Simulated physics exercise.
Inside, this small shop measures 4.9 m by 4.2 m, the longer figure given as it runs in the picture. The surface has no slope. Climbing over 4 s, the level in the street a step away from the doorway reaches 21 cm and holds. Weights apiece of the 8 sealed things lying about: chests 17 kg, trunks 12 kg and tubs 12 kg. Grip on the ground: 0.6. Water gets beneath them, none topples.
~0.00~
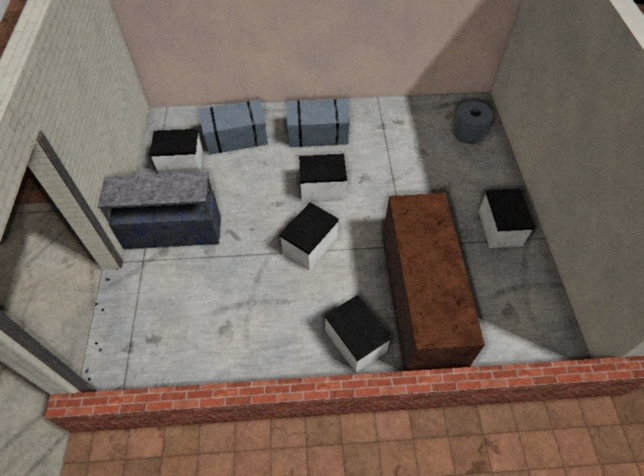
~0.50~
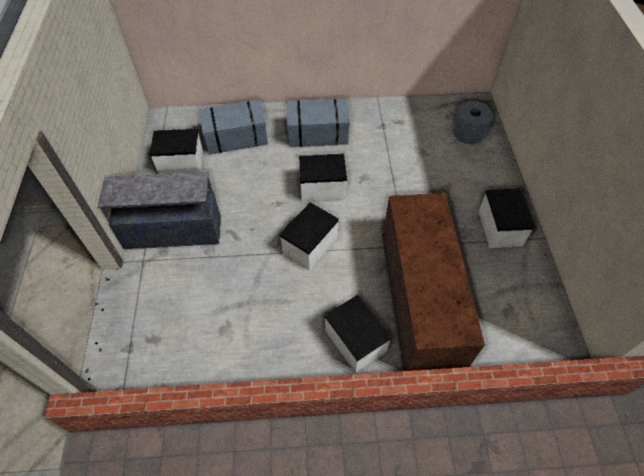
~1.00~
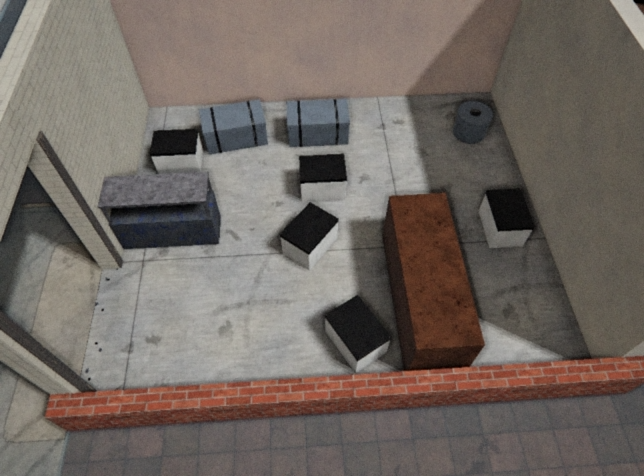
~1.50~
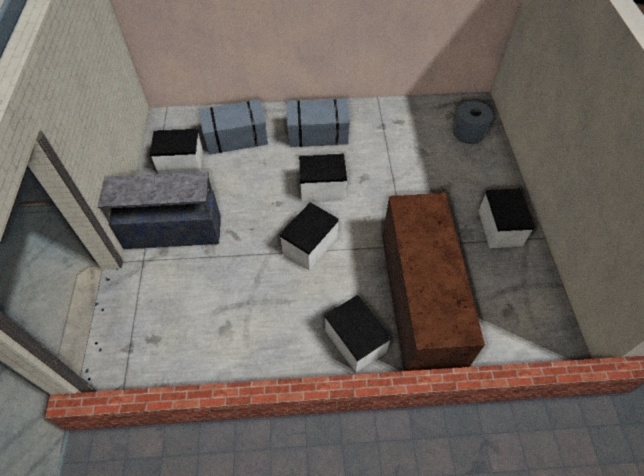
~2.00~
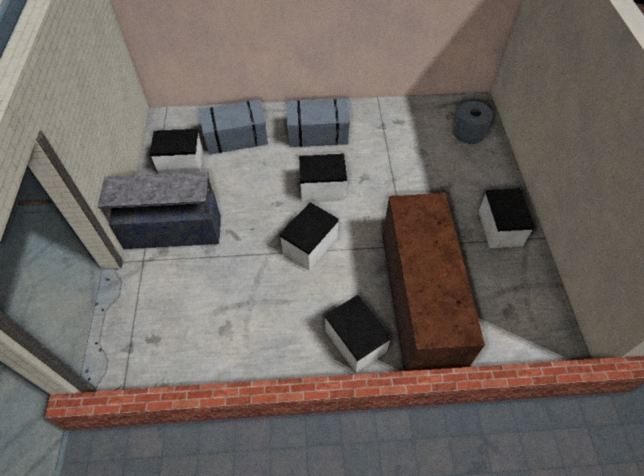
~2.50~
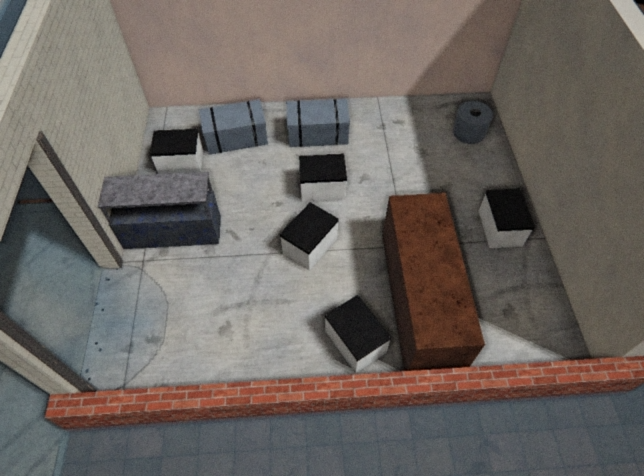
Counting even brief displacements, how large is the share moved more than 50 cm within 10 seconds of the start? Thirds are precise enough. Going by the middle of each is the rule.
The portion lies in the middle.
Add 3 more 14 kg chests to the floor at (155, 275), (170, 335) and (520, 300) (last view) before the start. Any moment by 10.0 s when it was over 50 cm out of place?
First exceeds it, second exceeds it, third stays within it.
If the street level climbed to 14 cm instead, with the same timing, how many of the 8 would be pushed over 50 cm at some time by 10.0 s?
The count would be 1.
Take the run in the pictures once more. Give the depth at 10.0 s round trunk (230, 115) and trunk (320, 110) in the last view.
About 6 and 7 cm.
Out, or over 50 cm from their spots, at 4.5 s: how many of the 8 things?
By then 0.
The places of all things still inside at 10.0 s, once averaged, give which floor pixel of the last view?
Around (343, 146).
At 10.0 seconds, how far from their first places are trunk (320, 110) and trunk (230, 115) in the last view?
50 cm and 50 cm respectively.
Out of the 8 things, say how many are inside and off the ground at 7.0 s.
The number is 2.
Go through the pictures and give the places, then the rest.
A chest at (358, 326) rests on the ground; a trunk at (318, 112) rests on the ground; 0.0 m2 under water; 0 of 8 have shifted, in the first frame.
A chest at (358, 326), on the bottom; a trunk at (318, 112) rests on the ground; 0.0 m2 under water; 0 of 8 have shifted, in the second frame.
A chest at (358, 326) rests on the ground; a trunk at (318, 112), on the bottom; water covers 0.0 m2; 0 of 8 have shifted, in the third frame.
A chest at (358, 326) rests on the ground; a trunk at (318, 112) rests on the ground; 0.0 m2 under water; 0 of 8 have shifted, in the fourth frame.
A chest at (358, 326) rests on the ground; a trunk at (318, 112), on the bottom; 0.0 m2 under water; 0 of 8 have shifted, in the fifth frame.
A chest at (358, 326), on the bottom; a trunk at (318, 112) rests on the ground; 0.6 m2 under water; 0 of 8 have shifted, in the sixth frame.
After 3.5 s 0 of 8 are over 50 cm from their spots; 0 afloat.
After 4.5 s 0 of 8 are over 50 cm from their spots; 0 afloat.
After 7.0 s 1 of 8 are over 50 cm from their spots; 2 afloat.
After 10.0 s 4 of 8 are over 50 cm from their spots, and 4 have been at some point; 2 afloat.
